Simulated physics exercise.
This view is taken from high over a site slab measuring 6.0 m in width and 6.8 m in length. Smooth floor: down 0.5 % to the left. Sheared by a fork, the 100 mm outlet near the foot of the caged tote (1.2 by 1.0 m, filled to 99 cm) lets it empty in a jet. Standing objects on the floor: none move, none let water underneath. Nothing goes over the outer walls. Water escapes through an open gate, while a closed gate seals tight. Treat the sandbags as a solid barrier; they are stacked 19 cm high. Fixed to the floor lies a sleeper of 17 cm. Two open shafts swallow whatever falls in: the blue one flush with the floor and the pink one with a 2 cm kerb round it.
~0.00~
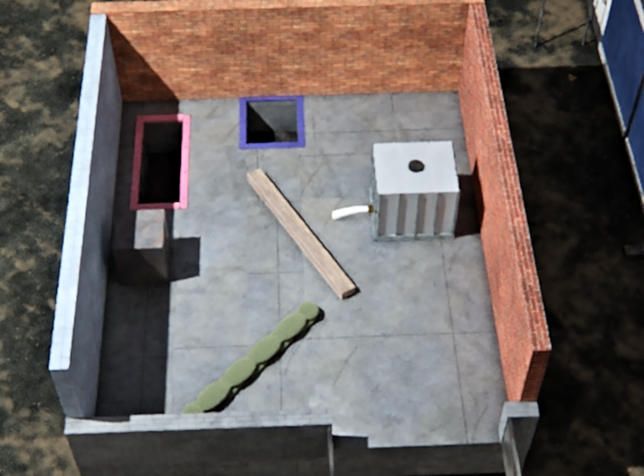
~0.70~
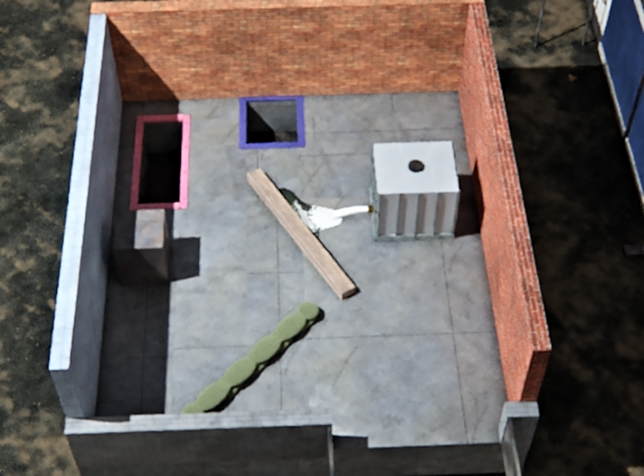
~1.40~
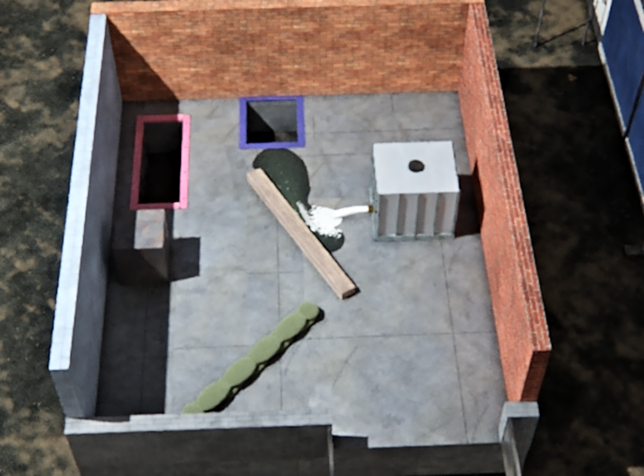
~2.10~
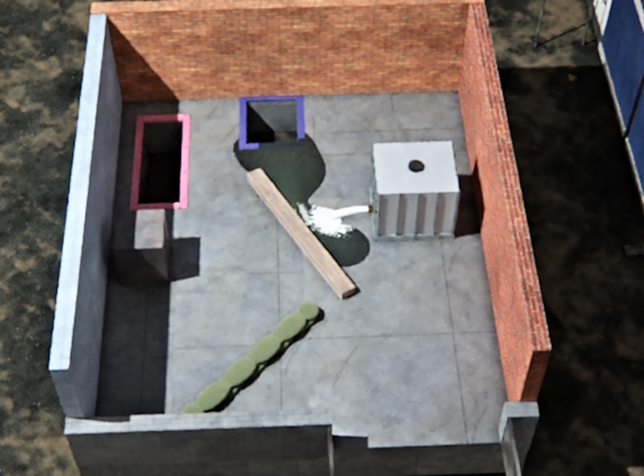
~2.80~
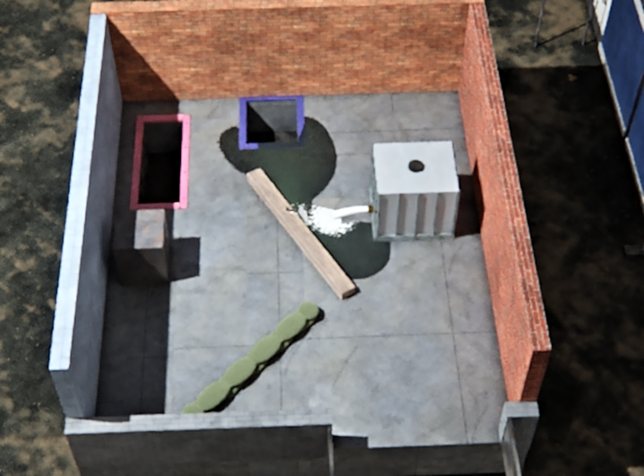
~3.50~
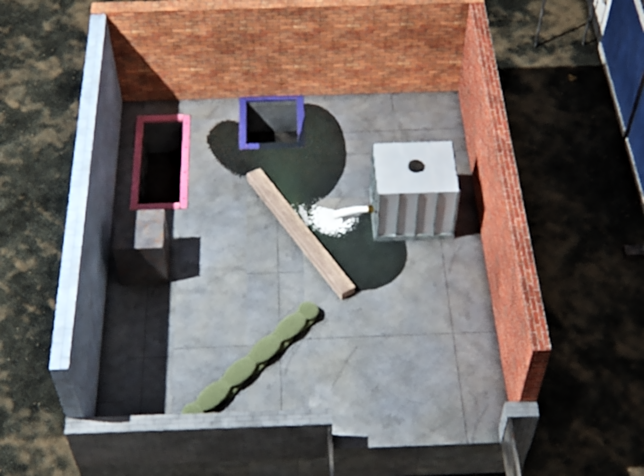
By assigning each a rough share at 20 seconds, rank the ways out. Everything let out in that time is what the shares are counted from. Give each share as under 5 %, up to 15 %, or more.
The gateway carries off under 5 %. The blue pit carries off over 15 %. The pink pit carries off less than 5 %.
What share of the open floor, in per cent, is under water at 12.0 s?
I'd guess around 30 in a hundred.
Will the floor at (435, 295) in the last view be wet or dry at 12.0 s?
Soaked.
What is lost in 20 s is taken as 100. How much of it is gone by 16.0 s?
Roughly 80 per cent.
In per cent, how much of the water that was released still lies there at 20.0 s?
Something like 42 percent.
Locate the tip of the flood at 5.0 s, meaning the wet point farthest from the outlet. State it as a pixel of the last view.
Front tip: Roughly (193, 134) in the last view.
After 5.0 s water covers 15 % of the floor and is deepest (15 cm) near (300, 219); gone so far, the gateway 0 %, the blue pit 10 %, the pink pit 0 %.
After 8.0 s water covers 25 % of the floor and is deepest (14 cm) near (300, 219); gone so far, the gateway 0 %, the blue pit 19 %, the pink pit 0 %.
After 12.0 s water covers 30 % of the floor and is deepest (12 cm) near (300, 219); gone so far, the gateway 0 %, the blue pit 32 %, the pink pit 0 %.
After 16.0 s water covers 40 % of the floor and is deepest (11 cm) near (300, 219); gone so far, the gateway 0 %, the blue pit 45 %, the pink pit 0 %.
After 20.0 s water covers 45 % of the floor and is deepest (10 cm) near (300, 219); gone so far, the gateway 0 %, the blue pit 58 %, the pink pit 0 %.
